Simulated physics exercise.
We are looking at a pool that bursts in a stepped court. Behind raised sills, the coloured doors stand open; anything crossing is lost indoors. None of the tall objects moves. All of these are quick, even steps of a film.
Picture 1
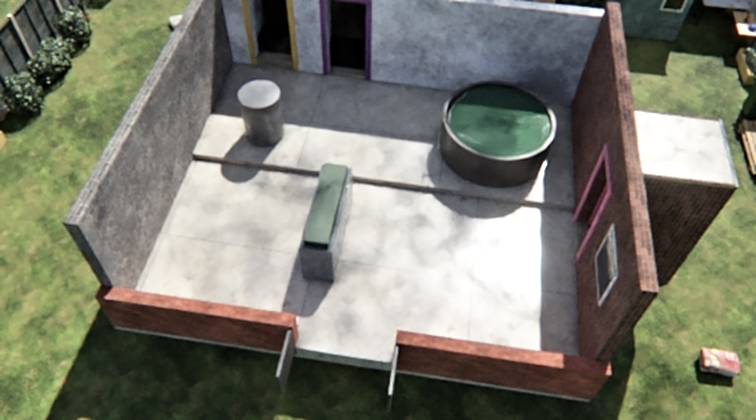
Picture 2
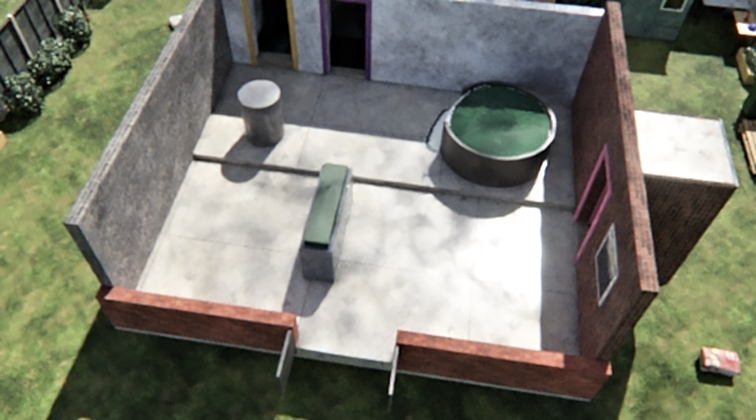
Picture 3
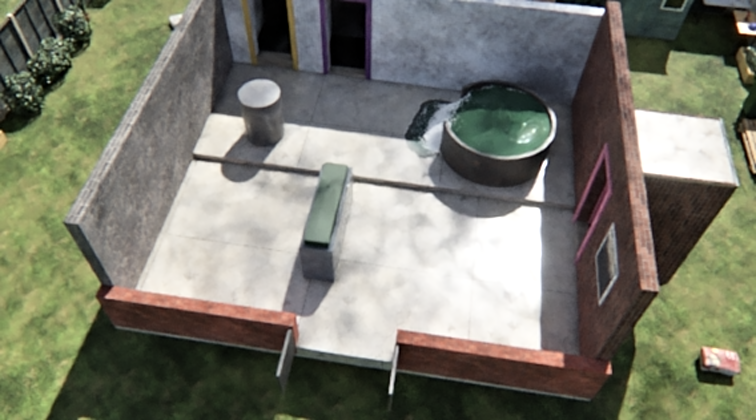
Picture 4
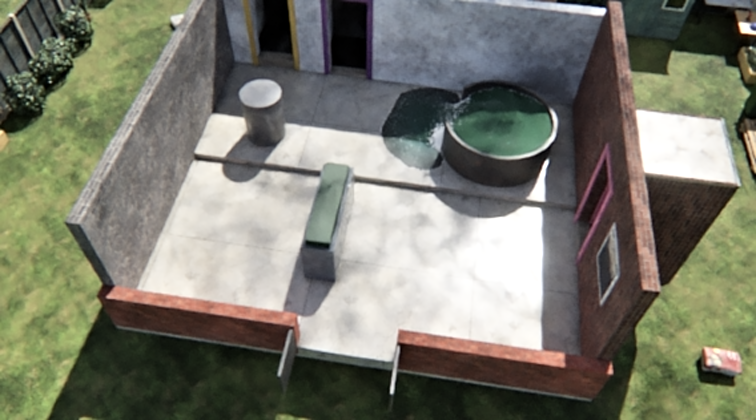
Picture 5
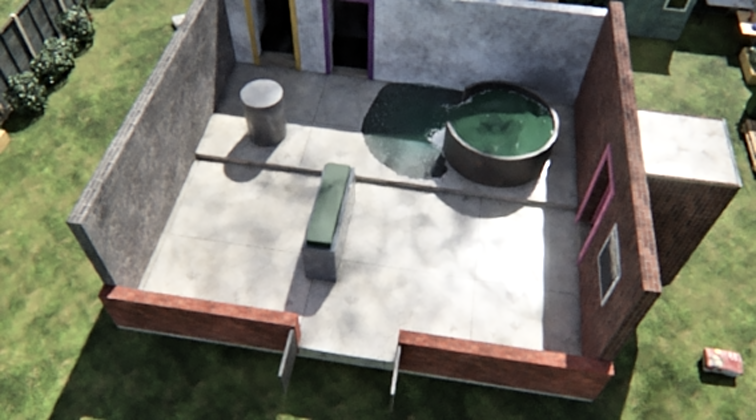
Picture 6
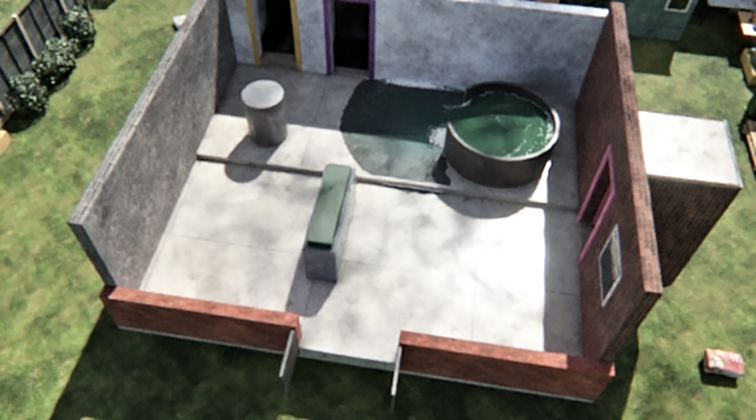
The clip shows a round pool of green water in a roofless walled court; water bursts from its left side and spreads leftward across the upper paved level as a dark green sheet, reaching the back wall.
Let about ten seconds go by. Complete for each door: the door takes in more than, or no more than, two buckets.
Completed: The pink door takes in no more than two buckets; the purple door takes in more than two buckets; the yellow door takes in no more than two buckets.
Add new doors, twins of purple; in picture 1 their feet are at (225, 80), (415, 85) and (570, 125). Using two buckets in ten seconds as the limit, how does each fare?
Above; above; below.
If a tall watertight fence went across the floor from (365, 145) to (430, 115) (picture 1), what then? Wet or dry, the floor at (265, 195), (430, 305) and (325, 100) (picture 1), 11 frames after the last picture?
First soaked, then spared, then soaked.
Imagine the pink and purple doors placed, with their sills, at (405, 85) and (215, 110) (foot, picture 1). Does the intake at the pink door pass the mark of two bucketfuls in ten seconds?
Door by door, the pink door exceeds the limit.
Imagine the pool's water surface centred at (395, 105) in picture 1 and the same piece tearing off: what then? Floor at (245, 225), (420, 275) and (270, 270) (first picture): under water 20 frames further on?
In order, the three spots end up waterlogged, untouched and waterlogged.
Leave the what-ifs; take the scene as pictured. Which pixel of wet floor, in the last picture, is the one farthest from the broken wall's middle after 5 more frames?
I'd point to (260, 66).
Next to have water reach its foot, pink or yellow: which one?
The door marked yellow.
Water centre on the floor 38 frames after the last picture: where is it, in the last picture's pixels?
My reading is close to (332, 162).
A moment on, water covers 25 % of the floor; the pink door not reached, the purple door under two buckets in, the yellow door wet at the sill, nothing in.
Next, water covers 35 % of the floor; the pink door not reached, the purple door over two buckets in, the yellow door wet at the sill, nothing in.
Then, water covers 45 % of the floor; the pink door not reached, the purple door over two buckets in, the yellow door wet at the sill, nothing in.
Later, water covers 65 % of the floor; the pink door not reached, the purple door over two buckets in, the yellow door under two buckets in.
In the end, water covers 95 % of the floor; the pink door wet at the sill, nothing in, the purple door over two buckets in, the yellow door under two buckets in.
